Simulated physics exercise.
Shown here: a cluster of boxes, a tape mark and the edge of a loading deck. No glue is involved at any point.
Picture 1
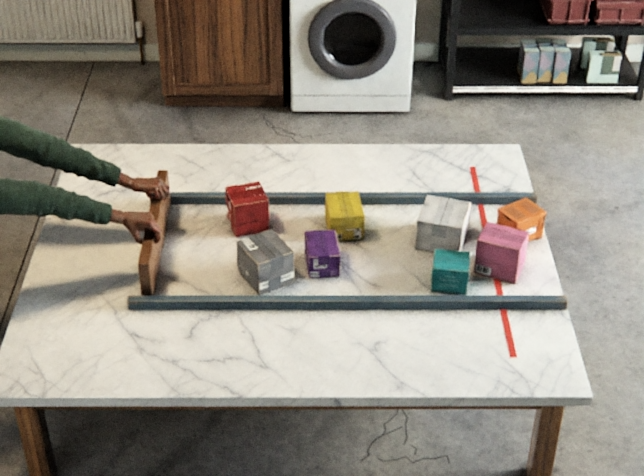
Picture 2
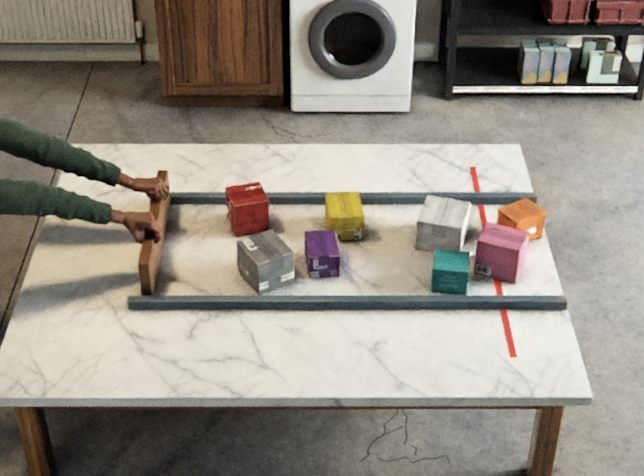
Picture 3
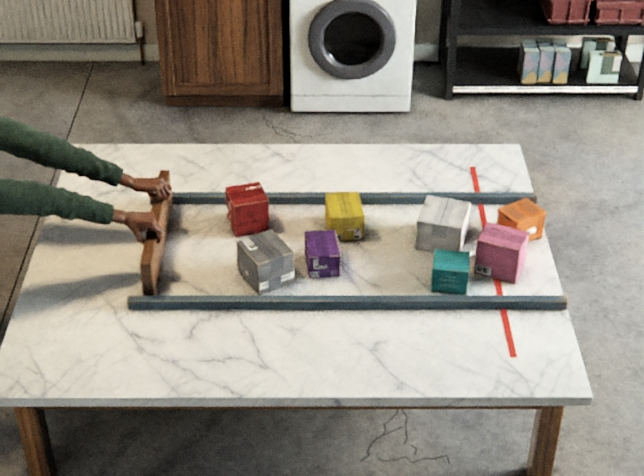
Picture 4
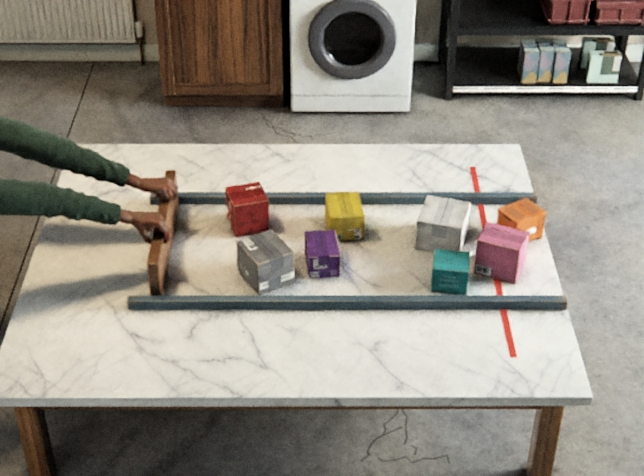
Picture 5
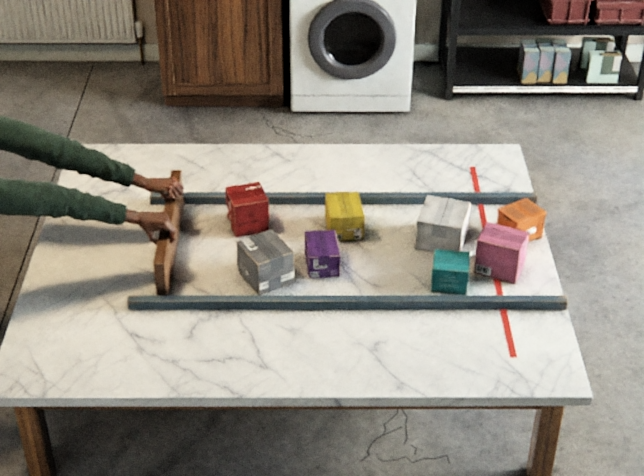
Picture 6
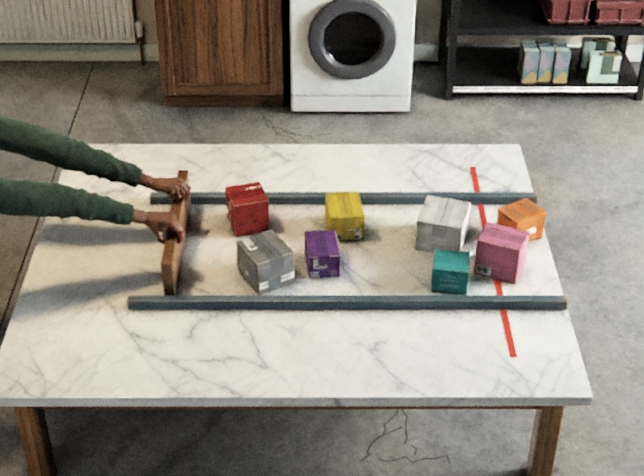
A pair of green-sleeved hands slides an upright wooden plank slowly and slightly rightward between two dark rails on a white marble table, seen from above by an unmoving camera in a room with a washing machine and shelving. Red, grey, yellow and purple boxes sit left and centre, with white, turquoise, pink and orange ones near a red tape line at right. The plank stays clear of the boxes, which remain still.
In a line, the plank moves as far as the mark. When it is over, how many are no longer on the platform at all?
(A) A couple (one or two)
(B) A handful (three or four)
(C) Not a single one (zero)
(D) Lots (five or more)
(B) A handful (three or four).
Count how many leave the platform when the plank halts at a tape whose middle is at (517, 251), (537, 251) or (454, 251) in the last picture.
In order, 5, 8 and 1.
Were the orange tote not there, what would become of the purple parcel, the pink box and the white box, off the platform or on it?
The purple parcel? It hangs in there. The pink box? It drops away. The white box? It drops away.
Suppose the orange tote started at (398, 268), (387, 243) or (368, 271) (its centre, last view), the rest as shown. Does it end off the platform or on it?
In that order, it stays put; slips off; stays put.
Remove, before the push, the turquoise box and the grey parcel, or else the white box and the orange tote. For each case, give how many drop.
Try 1: 2; try 2: 1.
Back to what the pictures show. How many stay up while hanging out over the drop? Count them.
My count gives 2.
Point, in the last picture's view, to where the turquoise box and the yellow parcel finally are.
First object about (557, 271); second object about (540, 216).
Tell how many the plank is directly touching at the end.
3 in contact.
Soon after, none off yet; orange tote at rest near (520, 223); pink box at rest near (501, 253); turquoise box at rest near (450, 272).
In the end, the number that fall off is three or four; gone, white box, pink box and orange tote.
